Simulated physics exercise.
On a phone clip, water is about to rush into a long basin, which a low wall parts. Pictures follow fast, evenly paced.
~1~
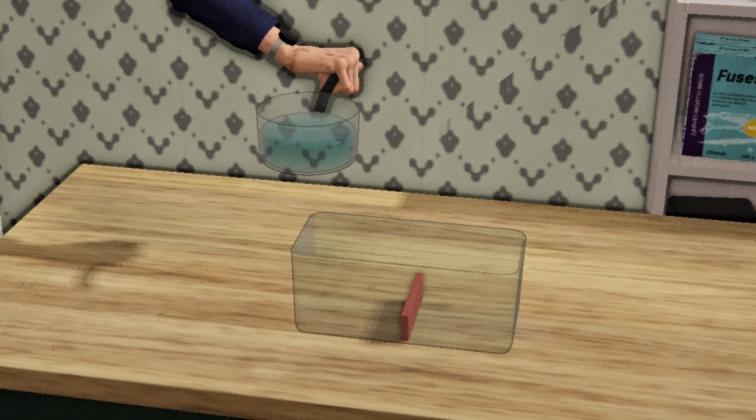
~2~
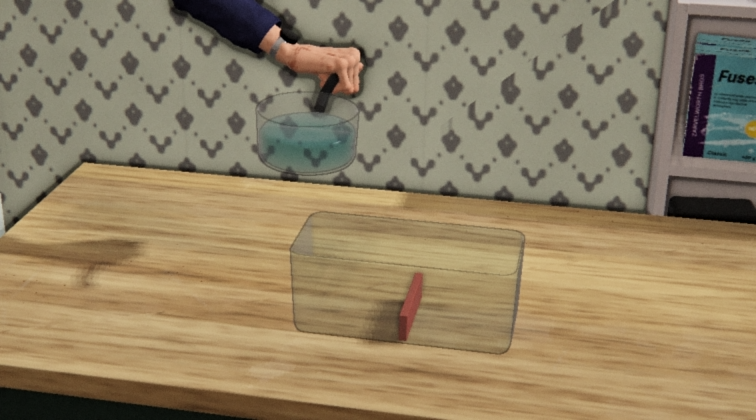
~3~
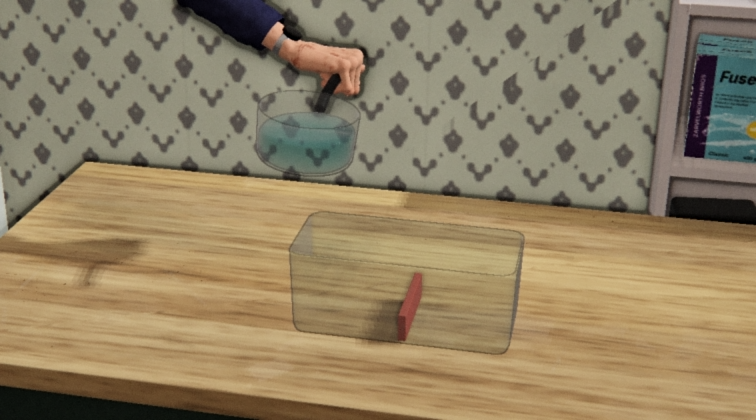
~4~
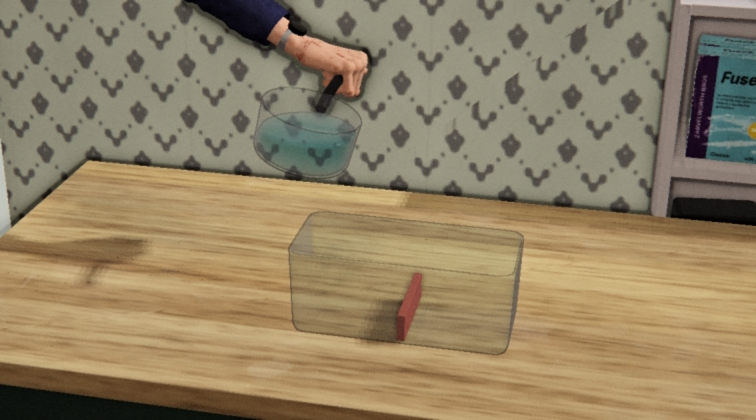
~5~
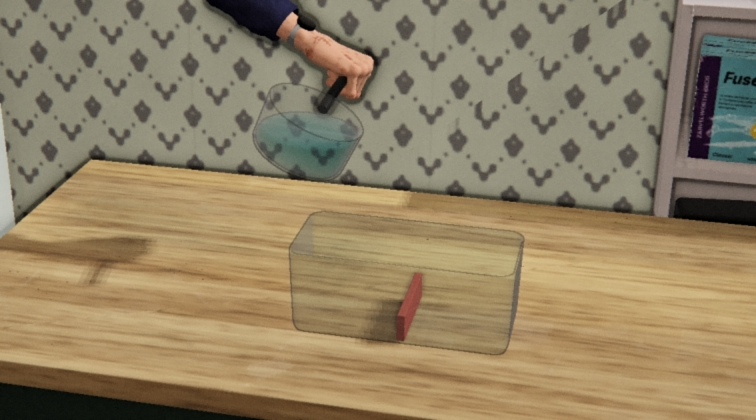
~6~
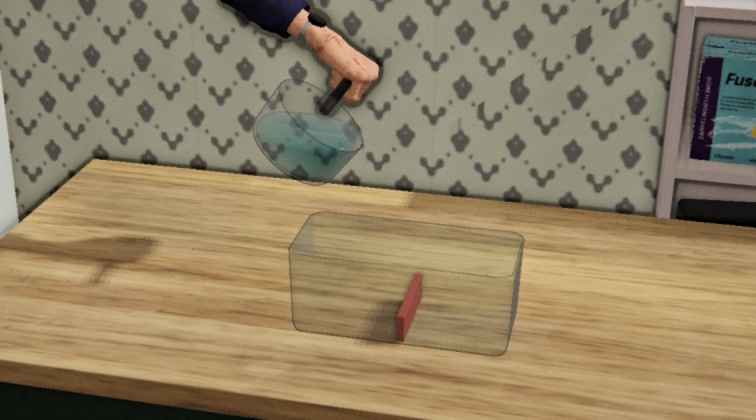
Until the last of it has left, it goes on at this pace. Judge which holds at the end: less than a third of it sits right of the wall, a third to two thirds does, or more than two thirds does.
The share right of the wall is a minor part, beneath one third.
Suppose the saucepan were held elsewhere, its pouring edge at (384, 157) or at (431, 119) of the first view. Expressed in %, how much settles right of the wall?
30 and 85 in a hundred.
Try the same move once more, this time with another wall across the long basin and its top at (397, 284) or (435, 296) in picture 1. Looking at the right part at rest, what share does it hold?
Respectively 30 and 15 per cent, approximately.
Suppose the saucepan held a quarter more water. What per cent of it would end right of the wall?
Result: Around 20 per cent.
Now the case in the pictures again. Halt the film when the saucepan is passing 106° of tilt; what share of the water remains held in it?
I'd put it at some 20 in a hundred.
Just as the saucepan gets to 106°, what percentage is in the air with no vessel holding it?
I'd put it near 45 per cent.
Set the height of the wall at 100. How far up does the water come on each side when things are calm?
The left reaches some 60 %, the right about 10 %.
A moment on, the saucepan is tipped right over and 20 per cent is still to pour, 34 is left of the wall and 1 right of it.
Next, the saucepan is tipped right over and 1 per cent is still to pour, 85 is left of the wall and 5 right of it.
Then the saucepan is tipped right over and 0 per cent is still to pour, 86 is left of the wall and 11 right of it.
Later the saucepan is tipped right over and 0 per cent is still to pour, 85 is left of the wall and 12 right of it.
In the end 85 per cent lies left of the wall, 12 right of it and 3 outside.
